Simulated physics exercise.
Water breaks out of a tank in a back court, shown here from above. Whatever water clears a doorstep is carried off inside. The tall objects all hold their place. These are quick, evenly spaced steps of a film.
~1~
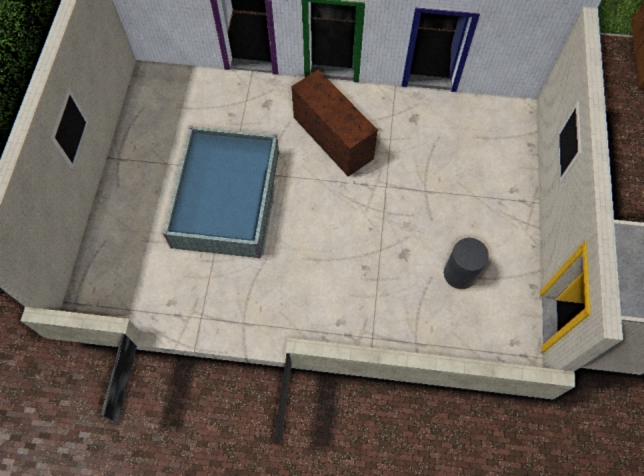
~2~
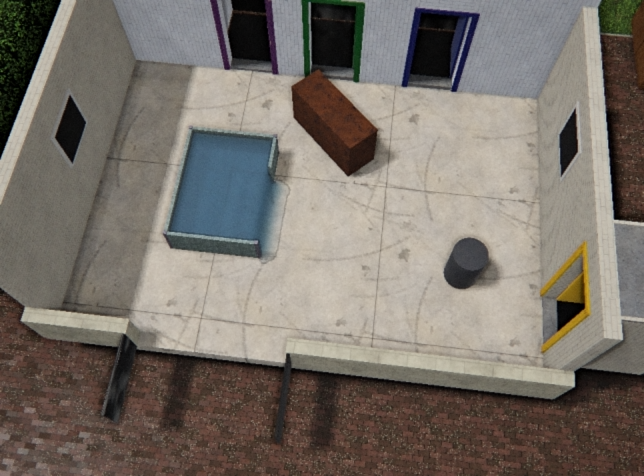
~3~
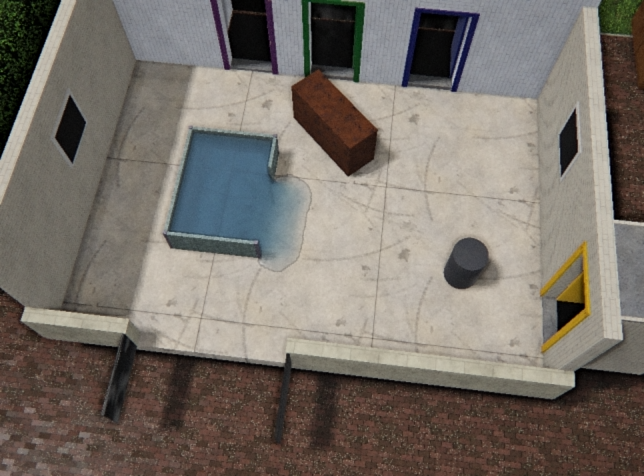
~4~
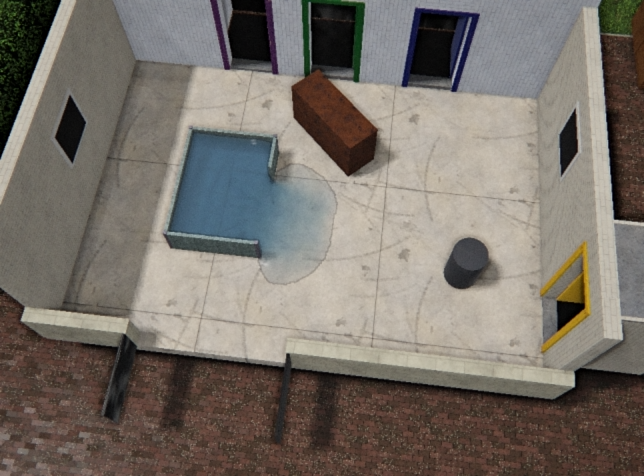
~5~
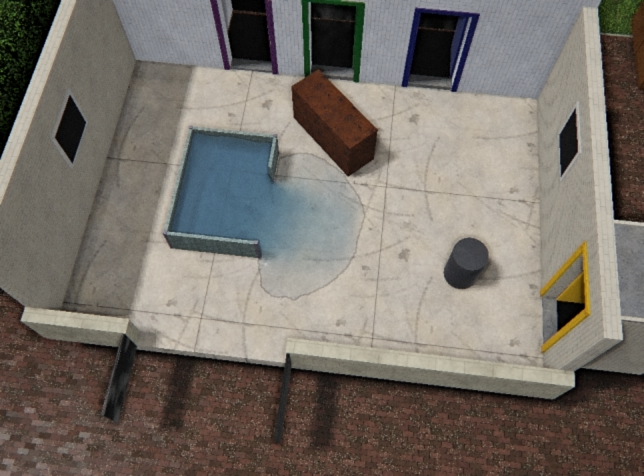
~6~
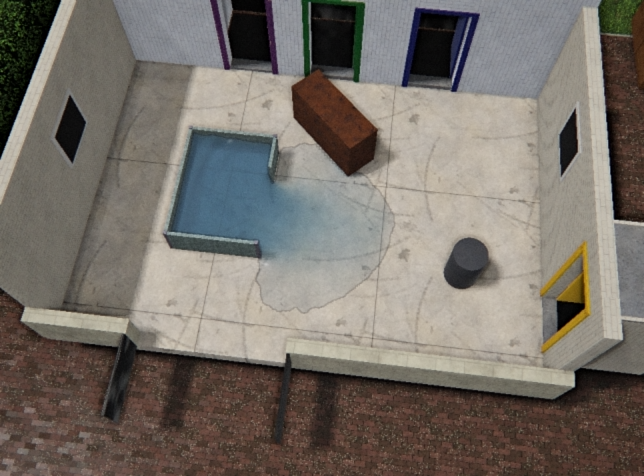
Blue water breaks through the right side of an open tank in a walled, pale-floored back court, seen from high above by a still camera. A reddish-brown block lies near purple, green and blue openings in the back wall, with a dark grey cylinder at right near a yellow one. The water spreads rightward and toward the viewer in a widening, thinning pool, while the tall objects stay put.
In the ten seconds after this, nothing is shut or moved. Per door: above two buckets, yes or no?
Purple door no. Green door no. Yellow door yes. Blue door no.
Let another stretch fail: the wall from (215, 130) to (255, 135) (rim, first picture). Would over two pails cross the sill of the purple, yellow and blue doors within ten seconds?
Result - purple door: Above the limit; yellow door: Below the limit; blue door: Below the limit.
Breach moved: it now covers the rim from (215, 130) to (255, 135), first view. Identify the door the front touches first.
It's the purple-painted one.
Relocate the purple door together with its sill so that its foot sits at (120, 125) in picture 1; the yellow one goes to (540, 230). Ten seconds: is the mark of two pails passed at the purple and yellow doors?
Well, the purple one stays short of the threshold, while the yellow one crosses the threshold.
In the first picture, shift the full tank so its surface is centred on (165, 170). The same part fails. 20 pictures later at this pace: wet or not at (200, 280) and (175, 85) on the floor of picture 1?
In order: Not reached and not reached.
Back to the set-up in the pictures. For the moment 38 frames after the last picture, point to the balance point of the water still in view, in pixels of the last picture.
Near (409, 222).
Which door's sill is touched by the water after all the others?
It's the one in purple.
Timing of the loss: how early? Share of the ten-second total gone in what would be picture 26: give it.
Near 15 in a hundred.
A moment on, water covers 25 % of the floor; the purple door not reached, the green door not reached, the yellow door not reached, the blue door not reached.
Next, water covers 40 % of the floor; the purple door not reached, the green door not reached, the yellow door not reached, the blue door not reached.
Then, water covers 45 % of the floor; the purple door not reached, the green door not reached, the yellow door under two buckets in, the blue door not reached.
Later, water covers 55 % of the floor; the purple door not reached, the green door wet at the sill, nothing in, the yellow door far over two buckets in, the blue door wet at the sill, nothing in.
In the end, water covers 75 % of the floor; the purple door wet at the sill, nothing in, the green door wet at the sill, nothing in, the yellow door far over two buckets in, the blue door wet at the sill, nothing in.
